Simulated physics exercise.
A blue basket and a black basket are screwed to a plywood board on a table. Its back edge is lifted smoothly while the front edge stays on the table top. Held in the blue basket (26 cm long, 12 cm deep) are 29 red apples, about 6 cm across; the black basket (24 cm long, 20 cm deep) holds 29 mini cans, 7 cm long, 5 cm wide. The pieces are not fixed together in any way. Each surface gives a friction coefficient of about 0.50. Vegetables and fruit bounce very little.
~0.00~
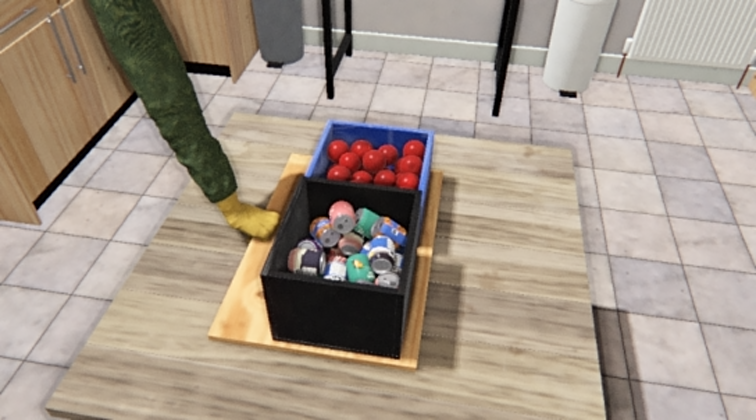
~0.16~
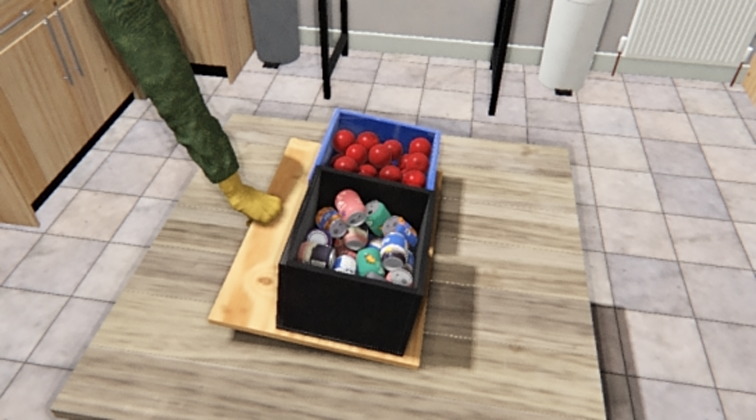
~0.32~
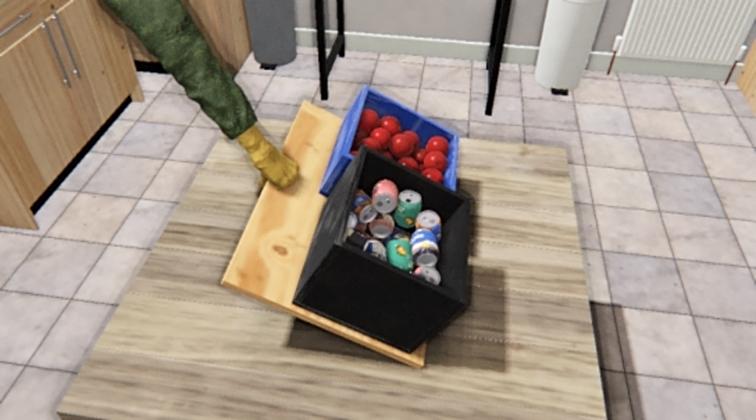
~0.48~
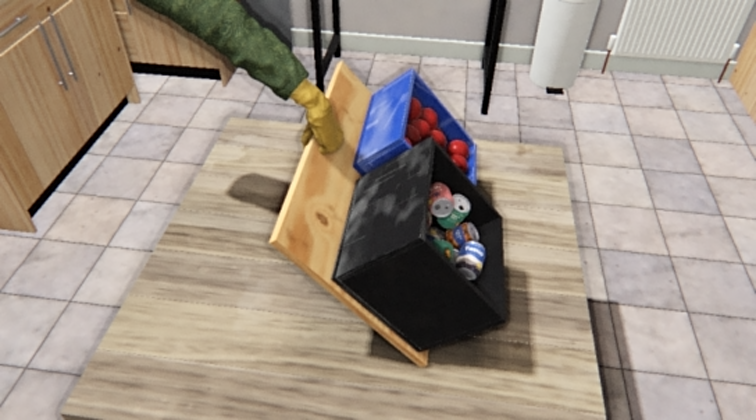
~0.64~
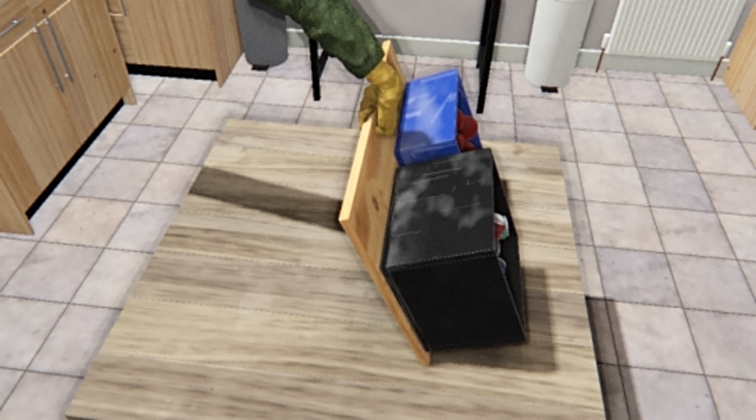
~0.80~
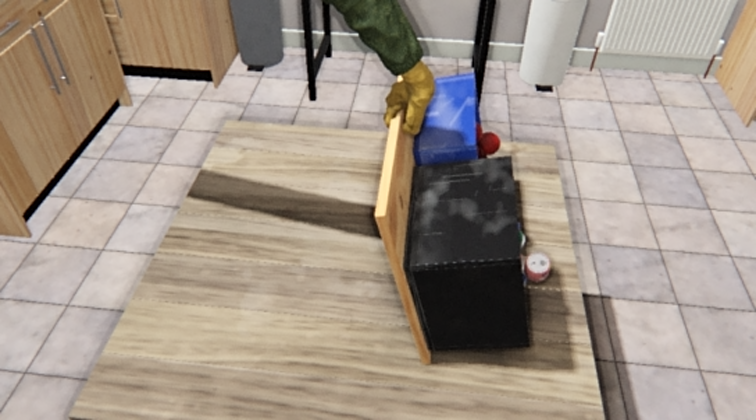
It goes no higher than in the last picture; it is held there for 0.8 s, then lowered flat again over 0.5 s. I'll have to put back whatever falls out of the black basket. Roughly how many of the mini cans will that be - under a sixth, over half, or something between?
Fraction out: One-sixth to one-half.
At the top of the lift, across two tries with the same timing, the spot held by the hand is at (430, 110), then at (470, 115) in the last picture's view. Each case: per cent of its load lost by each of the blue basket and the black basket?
Loss per try - blue basket 60 / 80 percent, black basket 40 / 60 percent.
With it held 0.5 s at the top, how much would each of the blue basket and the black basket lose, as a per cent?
Blue basket 30%, black basket 30%.
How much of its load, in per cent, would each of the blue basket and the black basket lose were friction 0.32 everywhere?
In that case the blue basket sheds 20 per cent, while the black basket sheds 20 per cent.
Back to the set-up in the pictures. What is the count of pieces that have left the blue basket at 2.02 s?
Roughly 8 for the blue basket.
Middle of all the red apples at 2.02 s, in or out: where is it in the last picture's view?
In the last view, the centre sits near (406, 188).
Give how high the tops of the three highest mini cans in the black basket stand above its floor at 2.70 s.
Height: About 12 cm.
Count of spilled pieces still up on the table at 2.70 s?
Near 8, give or take.
After 1.10 s, tilt 76°; 2 of 29 out of the blue basket and 5 of 29 out of the black basket.
After 1.49 s, tilt 76°; 6 of 29 out of the blue basket and 8 of 29 out of the black basket.
After 2.02 s, tilt 5°; 7 of 29 out of the blue basket and 8 of 29 out of the black basket.
Final count (at 2.70 s), 7 of 29 out of the blue basket and 8 of 29 out of the black basket. Asked share, 8 of 29, 28 per cent.
